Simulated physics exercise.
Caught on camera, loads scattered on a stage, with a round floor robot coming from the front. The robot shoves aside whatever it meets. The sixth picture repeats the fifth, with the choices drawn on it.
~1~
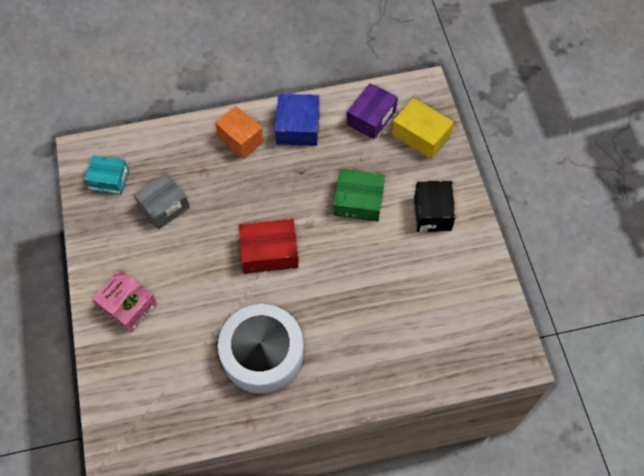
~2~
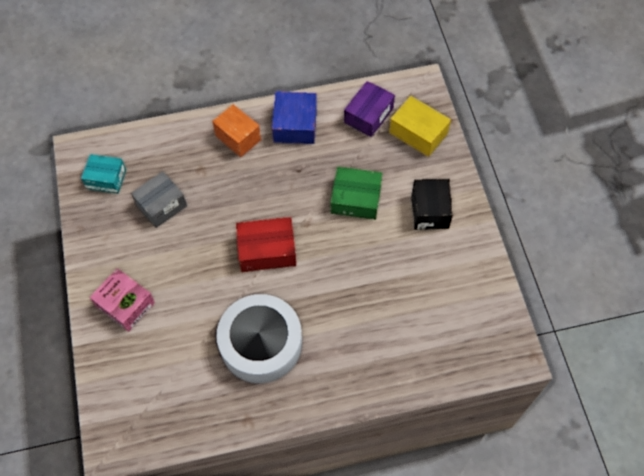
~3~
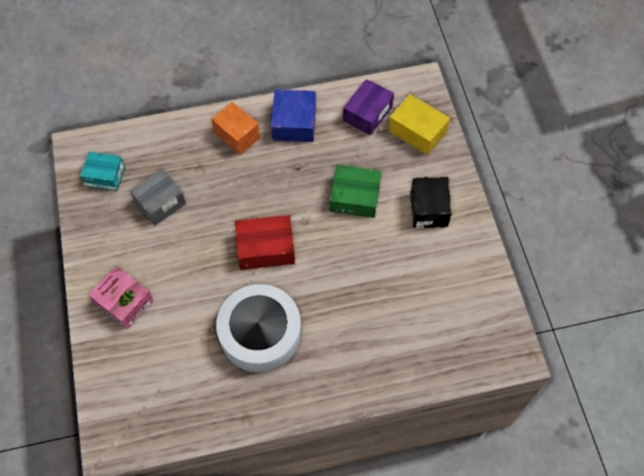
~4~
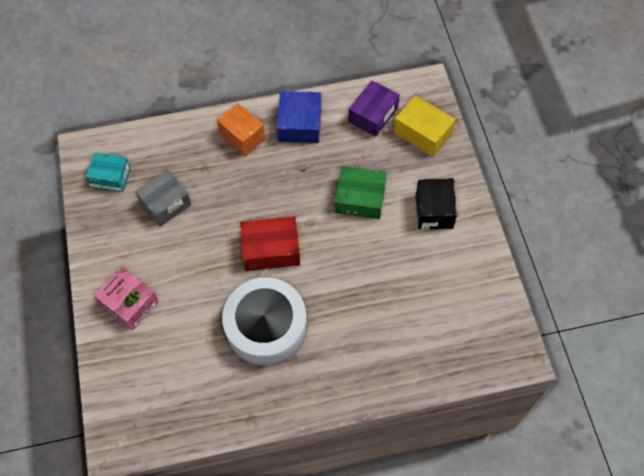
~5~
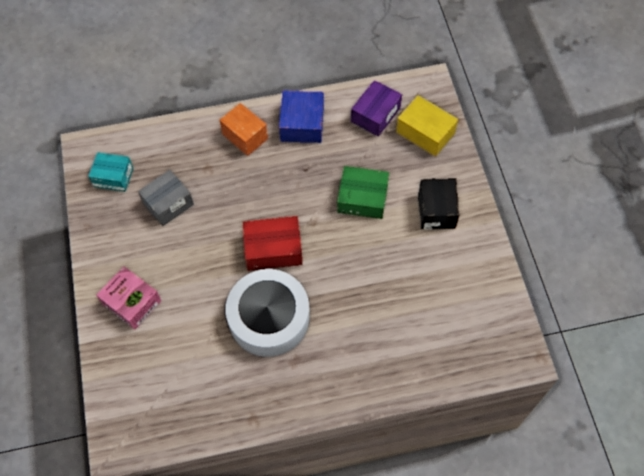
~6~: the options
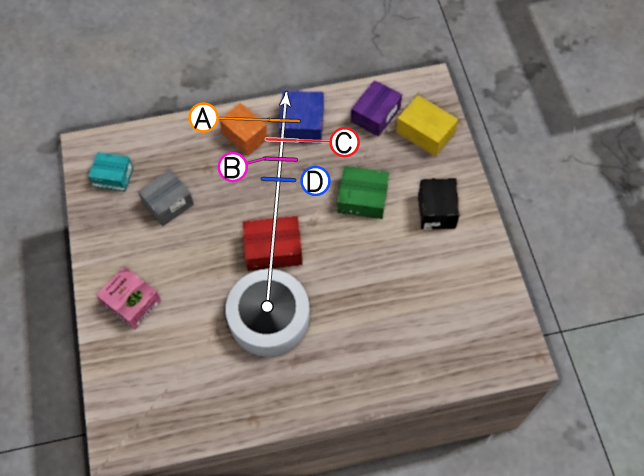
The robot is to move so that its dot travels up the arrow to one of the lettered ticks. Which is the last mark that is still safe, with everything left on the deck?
Up to mark B.
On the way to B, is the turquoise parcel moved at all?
No.
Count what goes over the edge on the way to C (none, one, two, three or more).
By then, one.
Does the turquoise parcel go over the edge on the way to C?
No.
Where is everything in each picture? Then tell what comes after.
In the first frame, grey parcel (162, 201); green parcel (359, 195); yellow crate (422, 128).
In the second frame, robot (260, 338); blue crate (295, 118).
In the third frame, robot (260, 328); orange crate (236, 128).
In the fourth frame, robot (265, 321); pink box (127, 299).
In the fifth frame, robot (268, 313); black parcel (439, 204); grey parcel (166, 198); green parcel (363, 193).
On the marked copy, A at (284, 120); B at (280, 159); C at (282, 140); D at (279, 180); the arrow from (267, 307) to (286, 93); the white dot at (267, 307).
With B. Early on, robot (274, 256); red parcel (278, 203); blue crate (302, 117).
Further on, robot (278, 203); red parcel (284, 154); blue crate (302, 117).
At the end, robot (281, 168); blue crate (311, 89); orange crate (240, 125); nothing has fallen.
As for the rest, A drops the blue crate; C drops the blue crate; D is safe but short.
